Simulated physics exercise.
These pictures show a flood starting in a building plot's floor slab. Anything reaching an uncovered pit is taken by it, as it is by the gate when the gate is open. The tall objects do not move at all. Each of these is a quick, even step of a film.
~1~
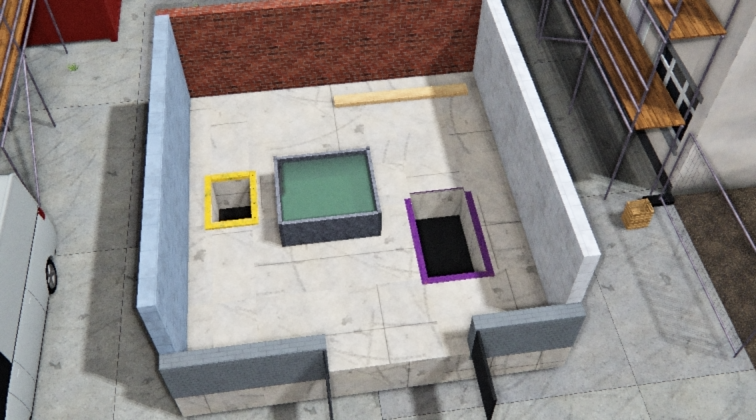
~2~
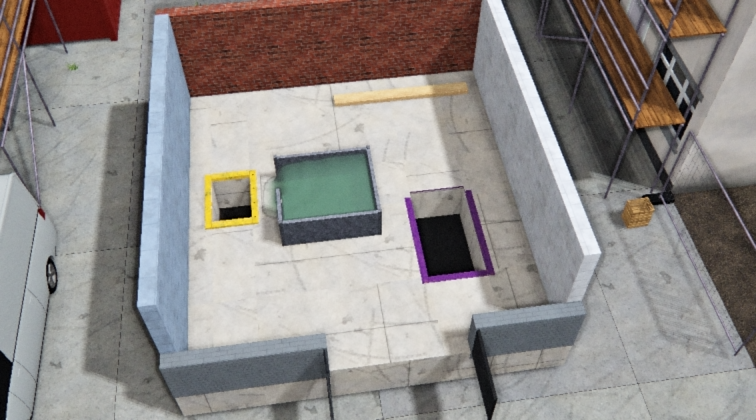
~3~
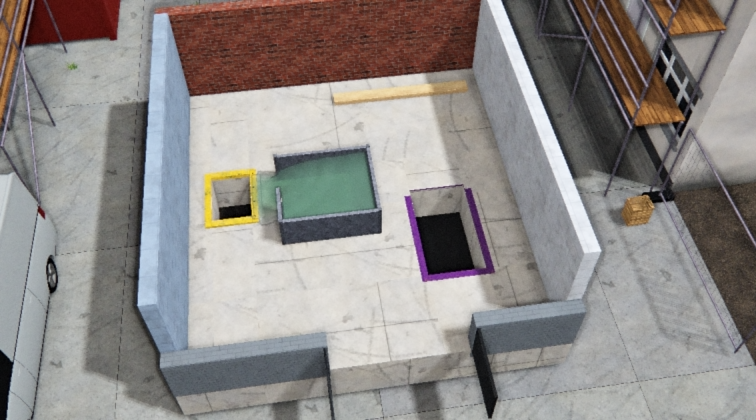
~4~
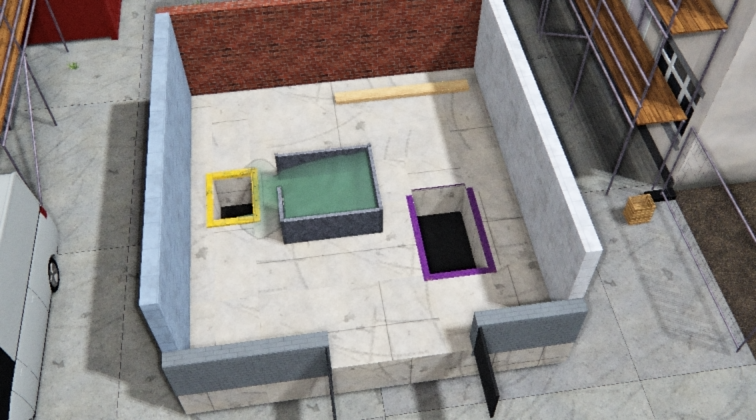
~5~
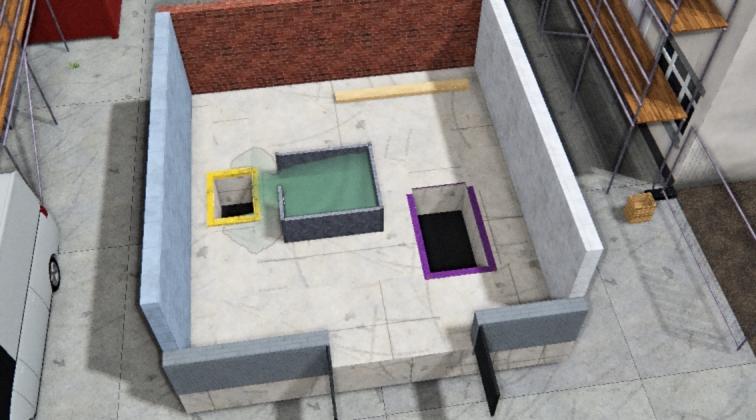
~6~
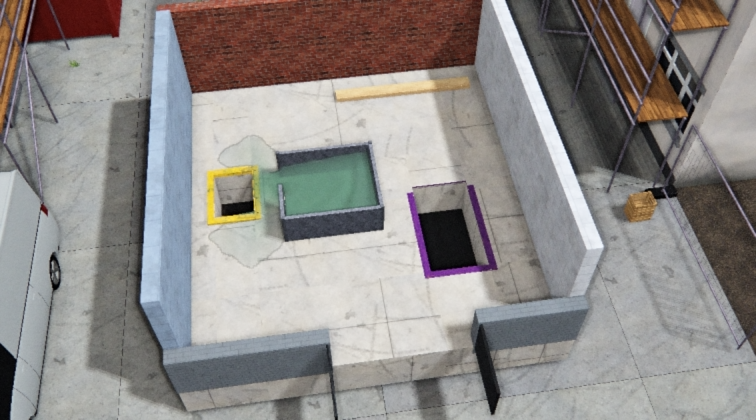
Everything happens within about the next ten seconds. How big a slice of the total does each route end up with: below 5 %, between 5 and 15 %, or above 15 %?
In the end I'd say the gate drains very little - not reaching five per cent, I'd say the yellow pit drains a lot - upwards of fifteen per cent, I'd say the purple pit drains very little - not reaching five per cent.
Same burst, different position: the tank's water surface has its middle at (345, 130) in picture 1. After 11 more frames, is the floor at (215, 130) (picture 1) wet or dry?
Verdict: Under water.
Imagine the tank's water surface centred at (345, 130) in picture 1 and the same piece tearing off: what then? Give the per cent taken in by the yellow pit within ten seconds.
The yellow pit gets around 20 per cent.
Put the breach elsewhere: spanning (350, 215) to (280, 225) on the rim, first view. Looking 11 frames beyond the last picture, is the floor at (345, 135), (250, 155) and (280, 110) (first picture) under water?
Listed in order, they come out without a puddle, without a puddle and without a puddle.
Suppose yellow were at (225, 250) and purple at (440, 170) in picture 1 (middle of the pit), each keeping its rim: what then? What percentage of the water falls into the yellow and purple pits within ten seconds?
Estimated shares - yellow: 15 %; purple: 12 %.
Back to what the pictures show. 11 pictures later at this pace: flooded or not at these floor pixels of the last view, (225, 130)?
Verdict: Wet.
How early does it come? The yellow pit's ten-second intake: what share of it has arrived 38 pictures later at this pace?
I make it 95 per cent.
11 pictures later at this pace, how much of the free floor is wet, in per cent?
My estimate is near 10 per cent.
A moment on, water covers 10 % of the floor; the gate 0 %, the yellow pit 22 %, the purple pit 0 %.
Next, water covers 10 % of the floor; the gate 0 %, the yellow pit 34 %, the purple pit 0 %.
Then, water covers 15 % of the floor; the gate 0 %, the yellow pit 45 %, the purple pit 0 %.
Later, water covers 30 % of the floor; the gate 0 %, the yellow pit 55 %, the purple pit 0 %.
In the end, water covers 40 % of the floor; the gate 0 %, the yellow pit 58 %, the purple pit 0 %.
